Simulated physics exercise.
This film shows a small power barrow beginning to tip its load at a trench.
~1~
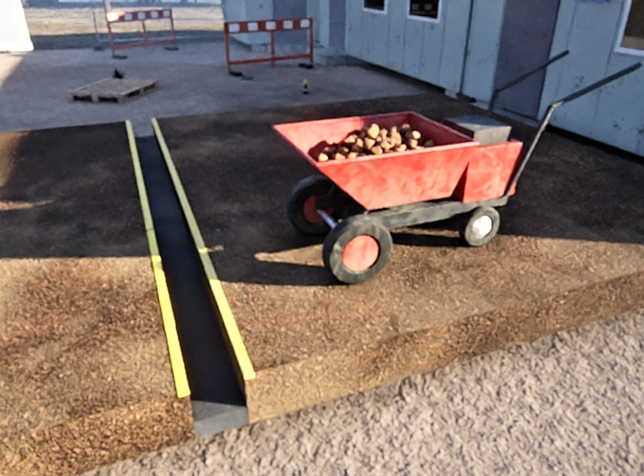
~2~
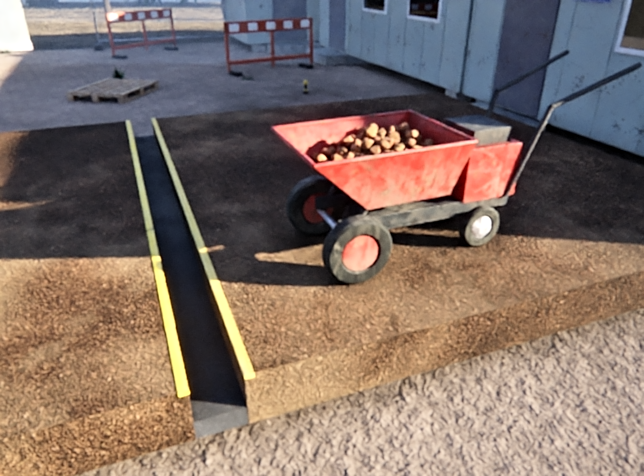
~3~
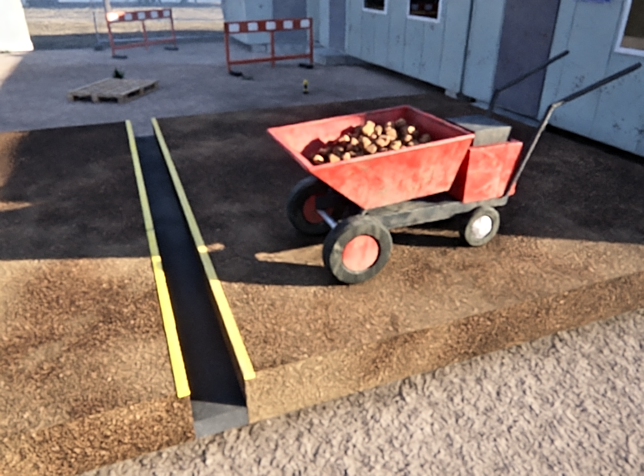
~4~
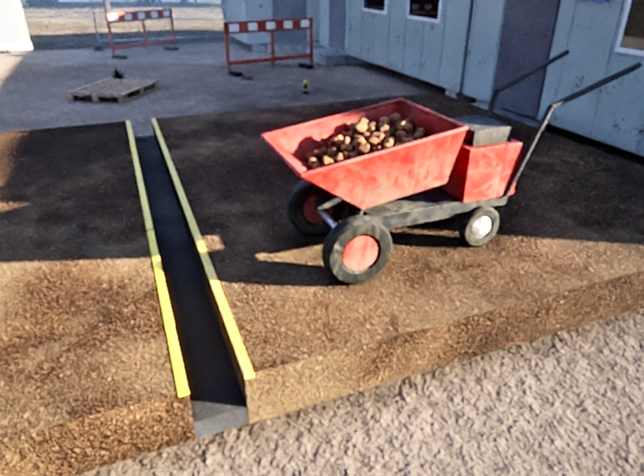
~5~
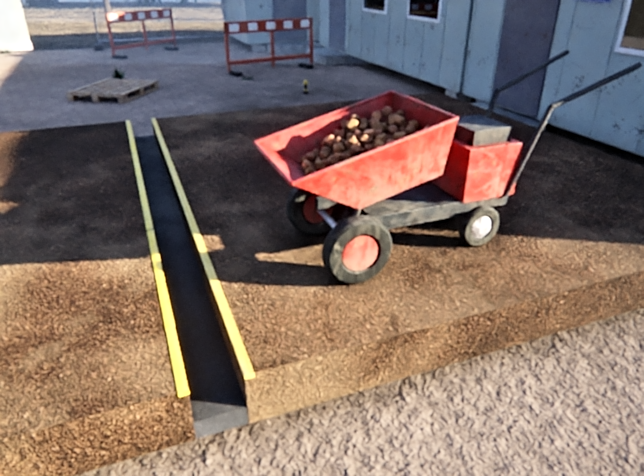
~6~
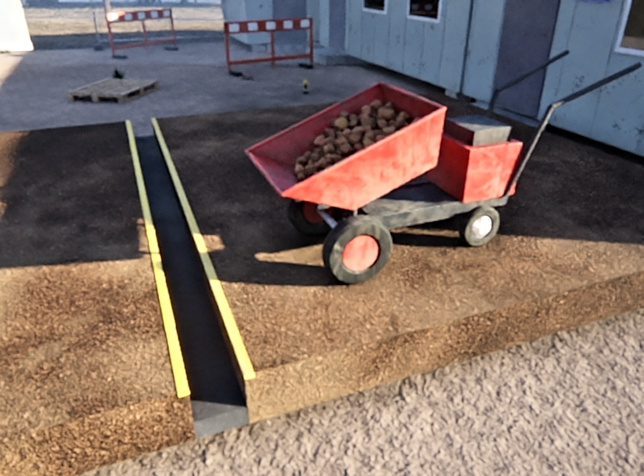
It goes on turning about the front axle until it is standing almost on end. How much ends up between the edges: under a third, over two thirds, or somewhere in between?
Somewhere in between.
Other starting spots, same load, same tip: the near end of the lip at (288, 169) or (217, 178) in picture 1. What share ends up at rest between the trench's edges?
70 per cent, then 0 per cent.
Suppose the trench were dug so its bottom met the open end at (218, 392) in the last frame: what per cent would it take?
It comes out near 40 percent.
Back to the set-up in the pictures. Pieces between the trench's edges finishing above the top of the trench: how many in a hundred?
Something like 5 in a hundred.
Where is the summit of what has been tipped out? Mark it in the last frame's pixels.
I'd mark the summit at roughly pixel (217, 253).
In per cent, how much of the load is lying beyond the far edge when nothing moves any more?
Call it some 10 percent of the pieces.
Soon after the last picture, skip tipped steeply; all in the skip.
A little later, skip tipped right over; about half in the skip; about a quarter short of the trench; about a quarter in or heaped over the trench; a stray few falling.
Later still, skip tipped right over; about a quarter in the skip; a small part short of the trench; about half in or heaped over the trench; a small part beyond it.
At rest, skip tipped right over; about a quarter in the skip; a small part short of the trench; about half in or heaped over the trench; a small part beyond it.
